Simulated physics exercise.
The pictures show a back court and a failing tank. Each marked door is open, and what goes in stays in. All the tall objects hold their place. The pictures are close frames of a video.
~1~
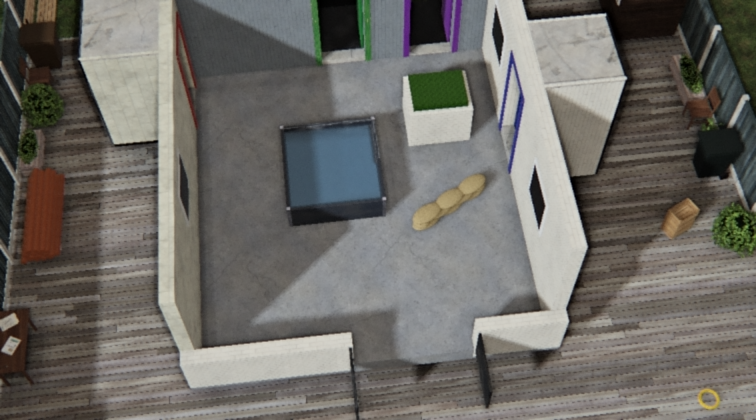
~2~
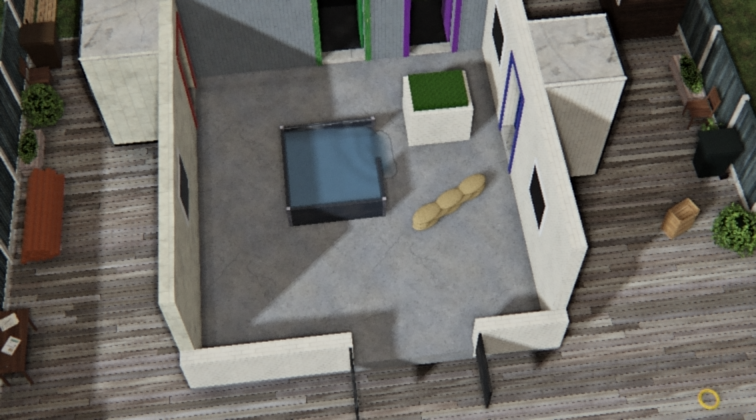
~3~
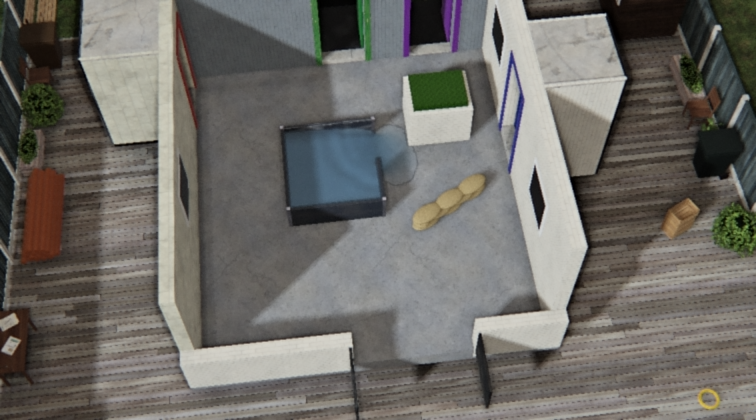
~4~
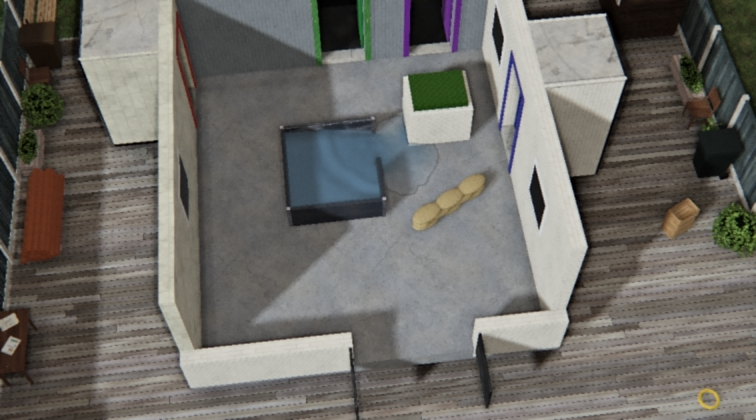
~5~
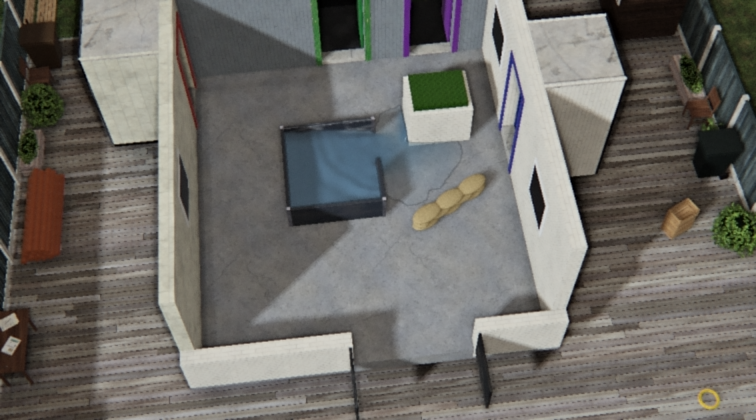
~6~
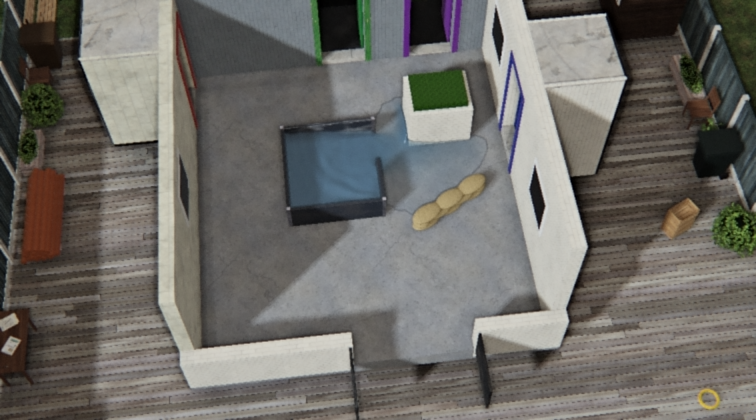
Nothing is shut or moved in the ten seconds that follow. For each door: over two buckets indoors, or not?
In the end: The purple door takes more than that; the blue door stays under that; the red door stays under that; the green door stays under that.
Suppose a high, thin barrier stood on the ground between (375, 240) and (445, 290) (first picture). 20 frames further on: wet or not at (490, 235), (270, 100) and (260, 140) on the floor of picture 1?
One after the other: Awash, covered, not flooded.
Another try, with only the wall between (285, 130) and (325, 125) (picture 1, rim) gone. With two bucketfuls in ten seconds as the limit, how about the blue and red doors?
One by one: The blue door is under, the red door floods.
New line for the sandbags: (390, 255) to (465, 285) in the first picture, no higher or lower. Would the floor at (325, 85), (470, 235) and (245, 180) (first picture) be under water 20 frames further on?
As listed: Flooded, flooded, dry.
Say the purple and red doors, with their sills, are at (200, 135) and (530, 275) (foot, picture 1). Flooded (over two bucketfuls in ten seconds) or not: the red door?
In short: Red door stays under.
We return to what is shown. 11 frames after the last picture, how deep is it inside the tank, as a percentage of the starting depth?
Some 60 per cent.
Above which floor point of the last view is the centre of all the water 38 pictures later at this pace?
Close to (377, 166).
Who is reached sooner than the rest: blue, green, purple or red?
It is the blue-painted one.
A moment on, water covers 15 % of the floor; the purple door not reached, the blue door wet at the sill, nothing in, the red door not reached, the green door not reached.
Next, water covers 25 % of the floor; the purple door under two buckets in, the blue door wet at the sill, nothing in, the red door not reached, the green door wet at the sill, nothing in.
Then, water covers 45 % of the floor; the purple door under two buckets in, the blue door under two buckets in, the red door not reached, the green door under two buckets in.
Later, water covers 60 % of the floor; the purple door over two buckets in, the blue door under two buckets in, the red door wet at the sill, nothing in, the green door under two buckets in.
In the end, water covers 80 % of the floor; the purple door over two buckets in, the blue door under two buckets in, the red door wet at the sill, nothing in, the green door under two buckets in.
